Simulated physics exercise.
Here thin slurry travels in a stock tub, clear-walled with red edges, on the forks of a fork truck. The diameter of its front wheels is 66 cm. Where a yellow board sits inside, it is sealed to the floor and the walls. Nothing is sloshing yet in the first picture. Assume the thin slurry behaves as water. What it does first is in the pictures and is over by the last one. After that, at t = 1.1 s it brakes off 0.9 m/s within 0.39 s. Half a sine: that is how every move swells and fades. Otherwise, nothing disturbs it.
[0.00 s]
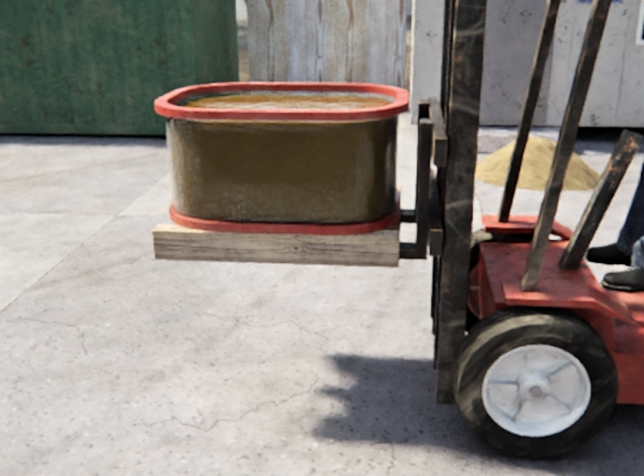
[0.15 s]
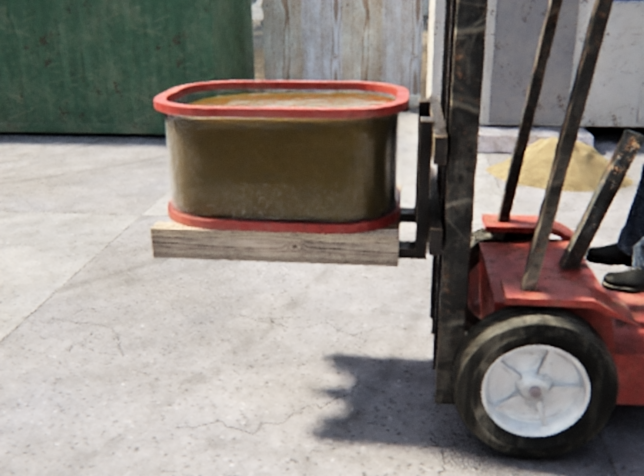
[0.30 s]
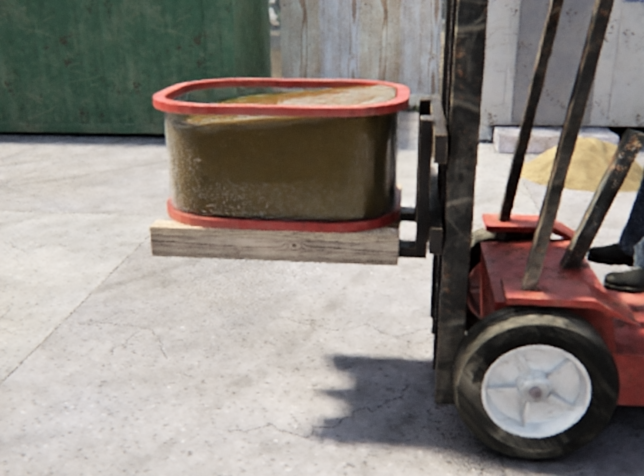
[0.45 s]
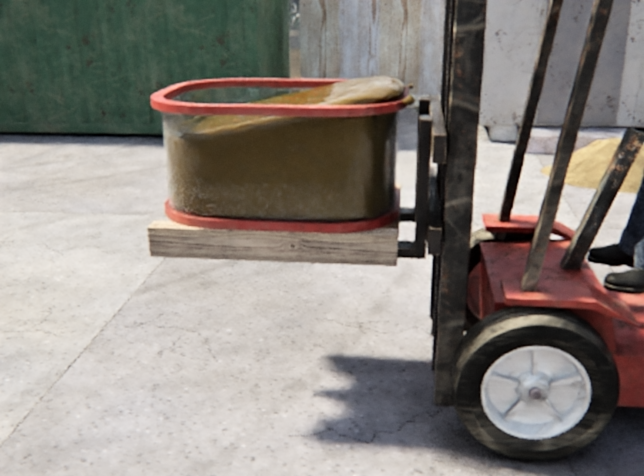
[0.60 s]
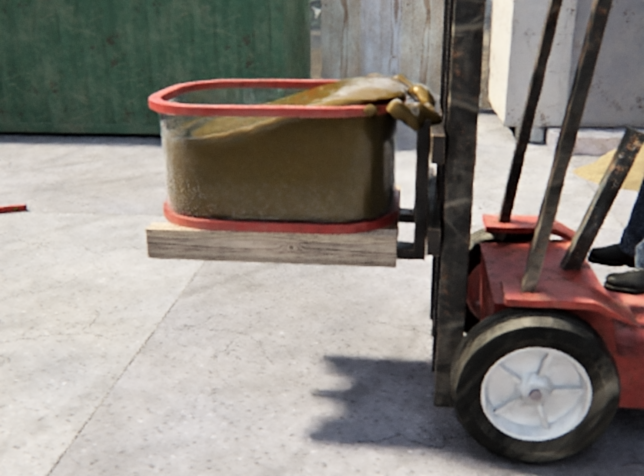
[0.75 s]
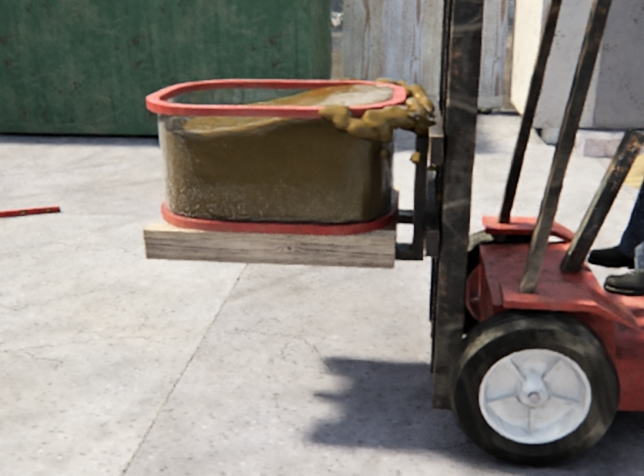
A red forklift carrying a clear, red-rimmed tub of murky brown liquid moved left across a concrete yard, and the liquid heaped up toward the right, with some slopping over that end.
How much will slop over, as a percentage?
About 9 per cent.
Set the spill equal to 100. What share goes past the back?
Close to 30 per cent goes that way.
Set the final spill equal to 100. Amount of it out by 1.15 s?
20 %.
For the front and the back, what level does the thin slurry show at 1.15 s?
The surface sits near 52 cm in front and near 32 cm at the rear.
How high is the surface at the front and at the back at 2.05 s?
Reading: About 30 cm in front, about 52 cm behind.
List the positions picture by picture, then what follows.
The thin slurry reaches (189, 115) at the front end; it reaches (365, 117) at the back end; no slope yet; the front is on the left, levels are read along the near wall; a wheel hub at (537, 397), in the first picture.
The thin slurry reaches (189, 112) at the front end; it reaches (365, 115) at the back end; no slope yet, in the second picture.
The thin slurry reaches (189, 124) at the front end; it reaches (366, 100) at the back end; it is heaped 8° towards the back, in the third picture.
The thin slurry reaches (187, 133) at the front end; it reaches (364, 90) at the back end; it is heaped 14° towards the back, in the fourth picture.
The thin slurry reaches (186, 137) at the front end; it reaches (363, 89) at the back end; it is heaped 15° towards the back, in the fifth picture.
The thin slurry reaches (183, 130) at the front end; it reaches (361, 103) at the back end; it is heaped 9° towards the back; a wheel hub at (536, 403); some thin slurry has gone over the back, in the sixth picture.
By 1.15 s it stands 33 cm high behind and 52 cm in front; 2 per cent has gone over the back.
By 1.55 s it stands 27 cm high behind and 51 cm in front; 4 per cent has gone over the back and the front, a little elsewhere.
By 2.05 s it stands 52 cm high behind and 30 cm in front; 7 per cent has gone over the front and the back, a little elsewhere.
By 4.47 s 9 per cent has gone over the front and the back, a little elsewhere, 25 of 280 litres.
